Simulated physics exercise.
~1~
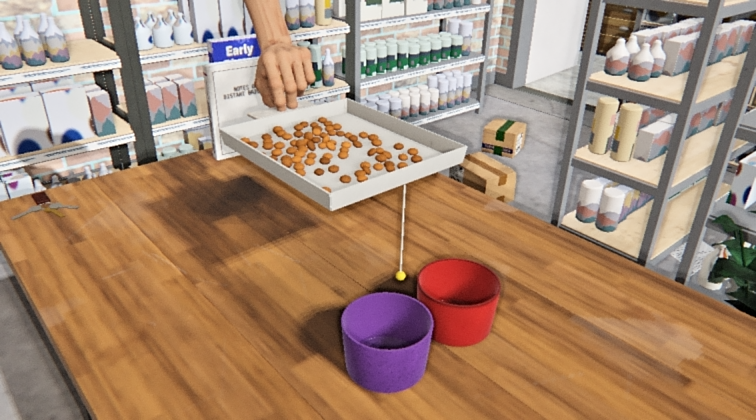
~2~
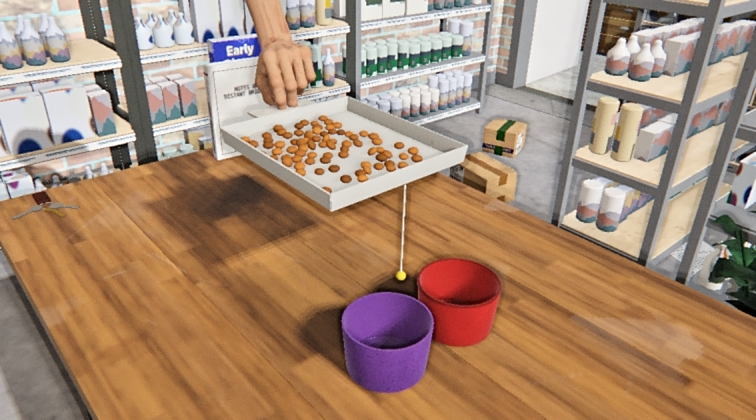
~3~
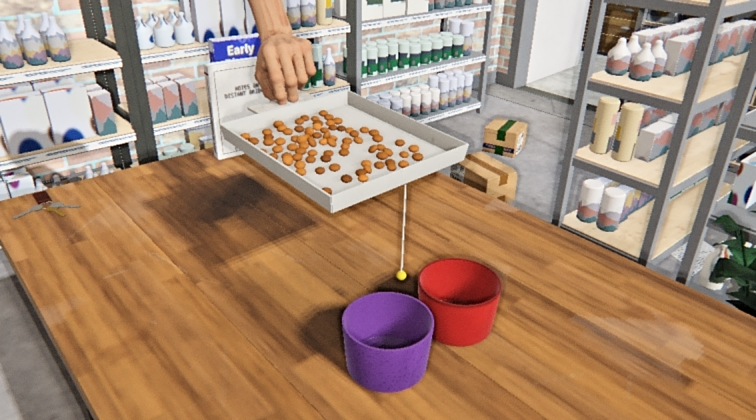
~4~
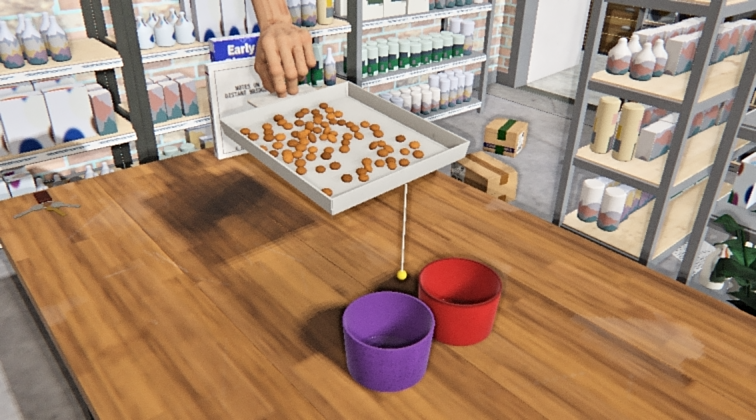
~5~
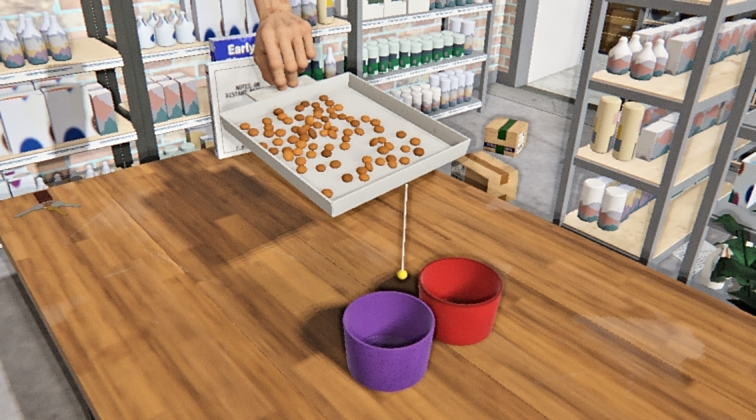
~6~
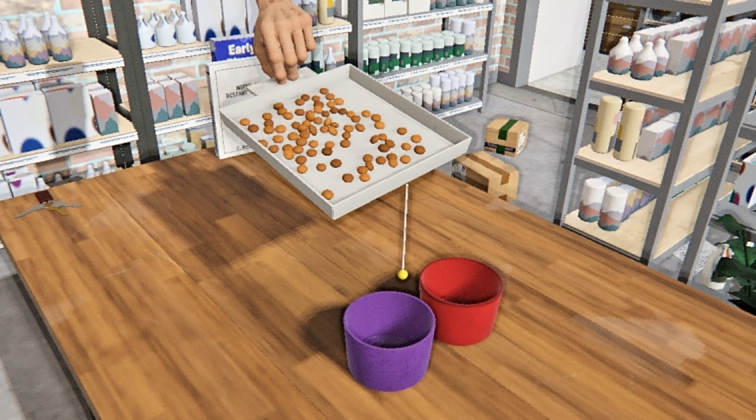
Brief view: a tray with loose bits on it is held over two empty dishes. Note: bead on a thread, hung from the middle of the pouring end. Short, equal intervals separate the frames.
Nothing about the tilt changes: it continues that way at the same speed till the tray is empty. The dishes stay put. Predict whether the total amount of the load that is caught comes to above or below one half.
It looks like most goes past the dishes, when all's done.
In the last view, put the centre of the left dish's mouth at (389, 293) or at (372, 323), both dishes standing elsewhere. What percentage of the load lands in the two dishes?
It works out to 10 percent and then 60 percent.
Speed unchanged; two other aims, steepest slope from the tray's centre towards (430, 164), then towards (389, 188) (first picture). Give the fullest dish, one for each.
Okay, first try the right-side one, second try the left-side one.
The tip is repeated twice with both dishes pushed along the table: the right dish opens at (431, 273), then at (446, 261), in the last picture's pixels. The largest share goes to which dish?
Placement one: The left-positioned dish. Placement two: The left-positioned dish.
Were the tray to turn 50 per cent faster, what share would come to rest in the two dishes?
Roughly 30 percent.
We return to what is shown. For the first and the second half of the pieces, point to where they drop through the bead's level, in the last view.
Around (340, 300), followed by around (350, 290).
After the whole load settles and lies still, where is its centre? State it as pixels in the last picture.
Around (341, 365), give or take.
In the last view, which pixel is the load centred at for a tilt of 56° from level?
Somewhere around pixel (336, 174) in the last picture.
Soon after the last picture, tray tipped steeply; all on the tray.
A little later, tray tipped right over; nearly all on the tray; a stray few outside both; a stray few in the air.
Later still, tray tipped past a quarter turn; about a third in the left dish; about two thirds outside both.
At rest, tray tipped past a quarter turn; about a third in the left dish; none in the right dish; about two thirds outside both.
